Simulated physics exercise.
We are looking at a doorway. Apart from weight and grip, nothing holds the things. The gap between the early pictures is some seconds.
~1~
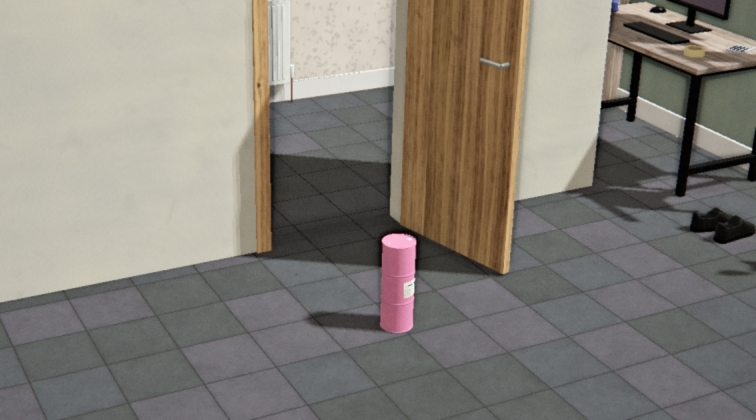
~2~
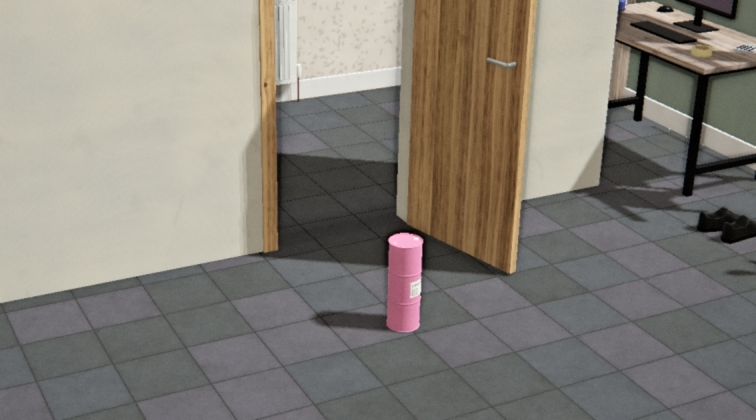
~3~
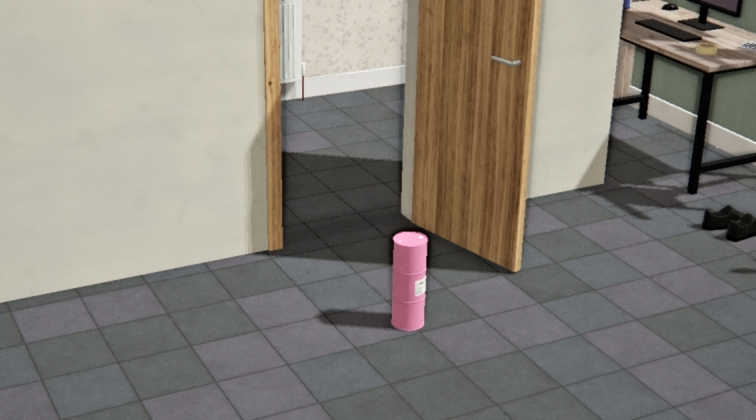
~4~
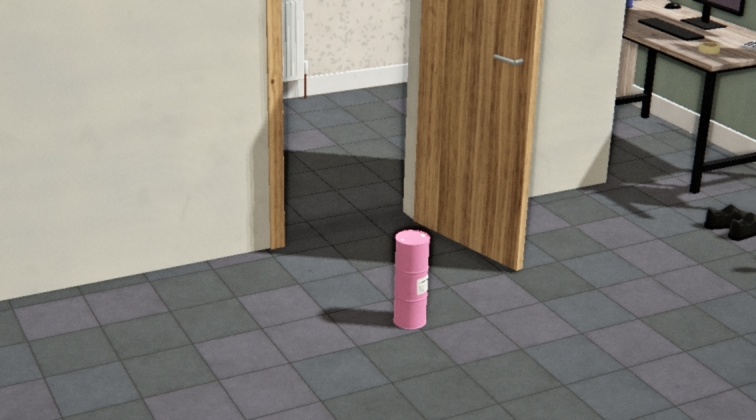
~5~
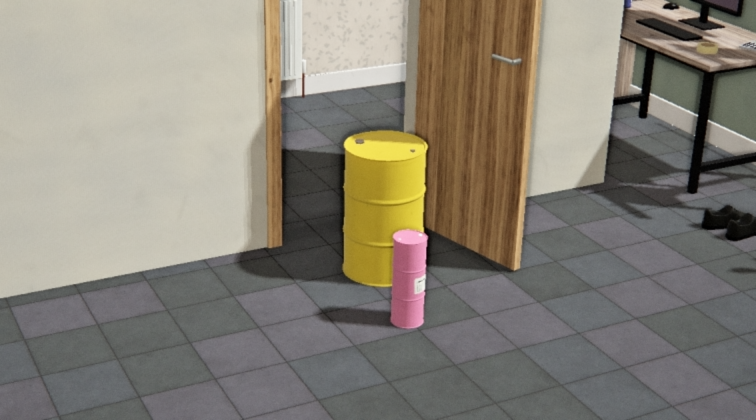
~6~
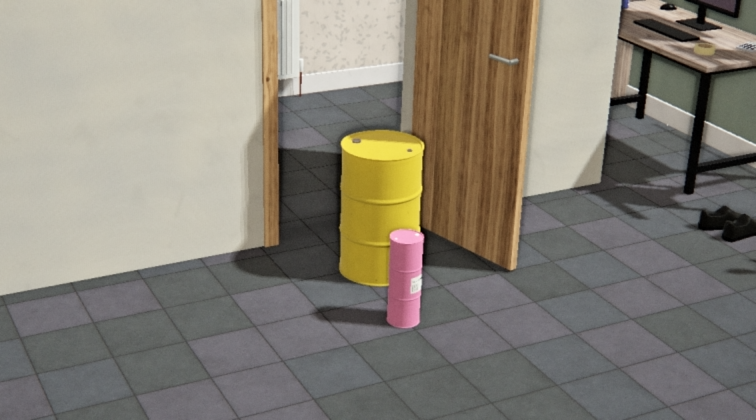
In a doorway with its wooden door standing wide open, a small pink canister stood still on the tiled floor while the view shifted slightly, and then a large yellow drum suddenly appeared behind it.
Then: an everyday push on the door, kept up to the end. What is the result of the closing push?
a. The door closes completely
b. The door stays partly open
Option b: The door stays partly open.
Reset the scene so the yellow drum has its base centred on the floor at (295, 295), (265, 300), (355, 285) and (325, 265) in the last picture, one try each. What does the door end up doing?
It ends up closed first, ends up closed second, gets caught third and gets caught fourth.
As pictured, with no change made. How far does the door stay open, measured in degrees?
It comes to about 65°.
Then, 0.60 s after the last picture, door at 89°.
Then, 0.90 s after the last picture, door at 75°.
At rest, door at 67°; both in place. Seen from the same camera at the end, yellow drum near (380, 208).
